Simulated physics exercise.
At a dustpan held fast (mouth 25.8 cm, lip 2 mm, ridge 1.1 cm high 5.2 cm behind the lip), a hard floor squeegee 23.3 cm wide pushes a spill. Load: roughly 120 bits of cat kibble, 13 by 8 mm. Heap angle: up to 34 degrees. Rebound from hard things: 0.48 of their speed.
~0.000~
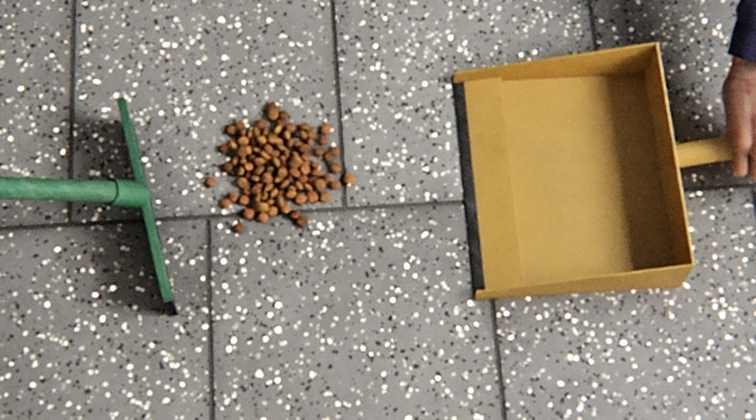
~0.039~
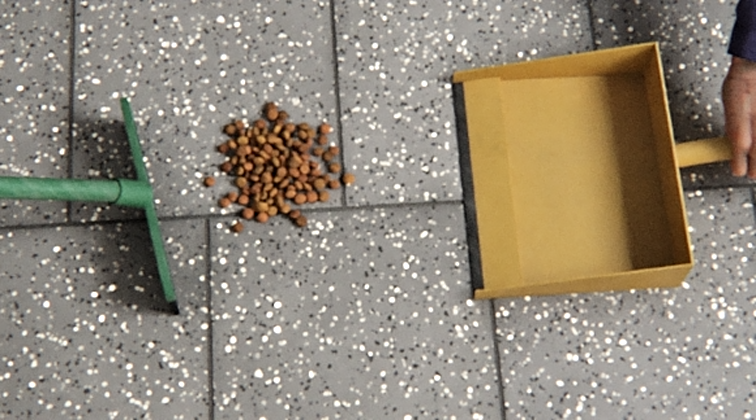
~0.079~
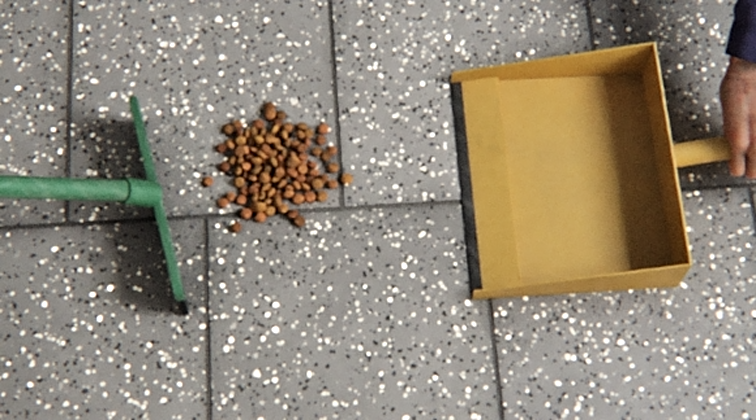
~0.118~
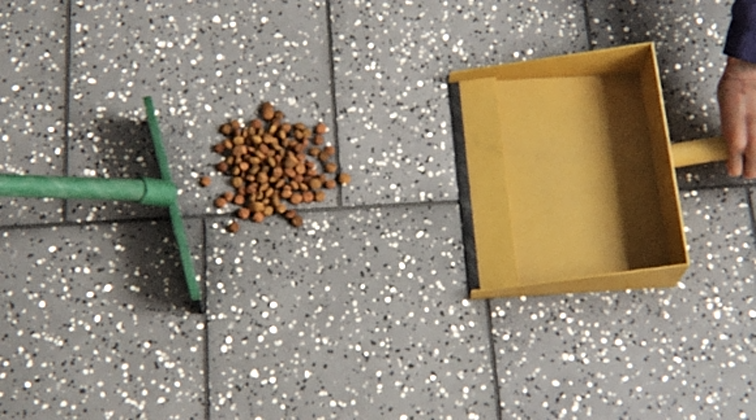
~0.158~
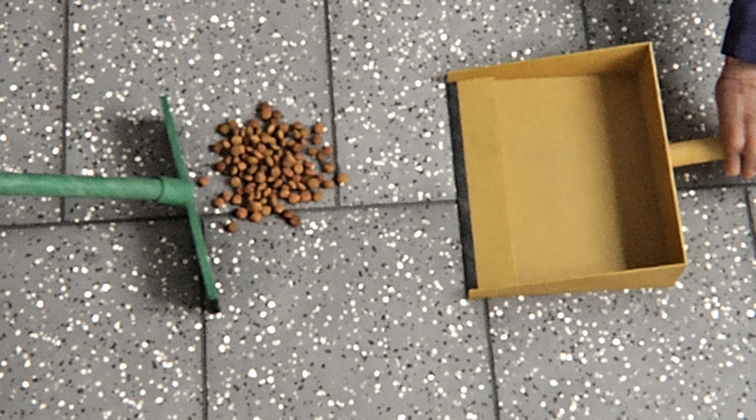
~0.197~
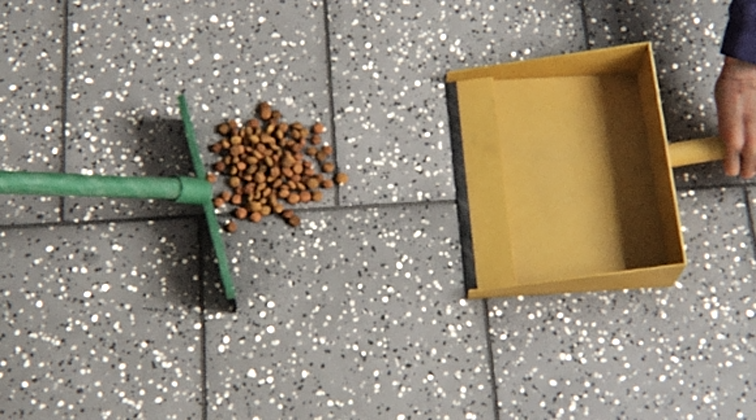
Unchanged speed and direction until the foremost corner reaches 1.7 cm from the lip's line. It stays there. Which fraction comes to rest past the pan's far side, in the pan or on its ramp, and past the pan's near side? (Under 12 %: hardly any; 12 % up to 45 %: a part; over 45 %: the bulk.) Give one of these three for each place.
Far side: Hardly any; pan: Hardly any; near side: Hardly any.
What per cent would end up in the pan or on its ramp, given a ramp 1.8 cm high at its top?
With that ramp, near 5 per cent.
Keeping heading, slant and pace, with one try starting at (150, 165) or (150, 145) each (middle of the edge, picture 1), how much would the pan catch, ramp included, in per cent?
Close to 20 in a hundred, then close to 25 in a hundred.
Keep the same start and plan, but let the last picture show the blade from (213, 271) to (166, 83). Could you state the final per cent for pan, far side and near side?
You'd see pan at 25, far at 30 and near at 0.
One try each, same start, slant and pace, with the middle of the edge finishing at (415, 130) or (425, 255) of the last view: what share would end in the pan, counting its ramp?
Some 20 per cent on the first try, 0 per cent on the second.
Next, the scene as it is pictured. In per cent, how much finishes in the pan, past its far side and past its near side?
Far side 0, pan 5, near side 0.
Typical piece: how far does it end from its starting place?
That distance is close to 18 cm.
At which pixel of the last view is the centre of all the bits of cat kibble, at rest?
Near (427, 147).
After 0.43 s, middle of the blade 16 cm from the lip; 0 % over the lip, far side 0 %, near side 0 %.
Then, at 0.59 s, middle of the blade 8 cm from the lip; 0 % over the lip, far side 0 %, near side 0 %.
After 0.86 s, middle of the blade 4 cm from the lip; 5 % over the lip, far side 0 %, near side 0 %.
At rest (1.2 s), far side 0 %, pan 5 %, near side 0 %, in front of the lip or behind the blade 95 %.
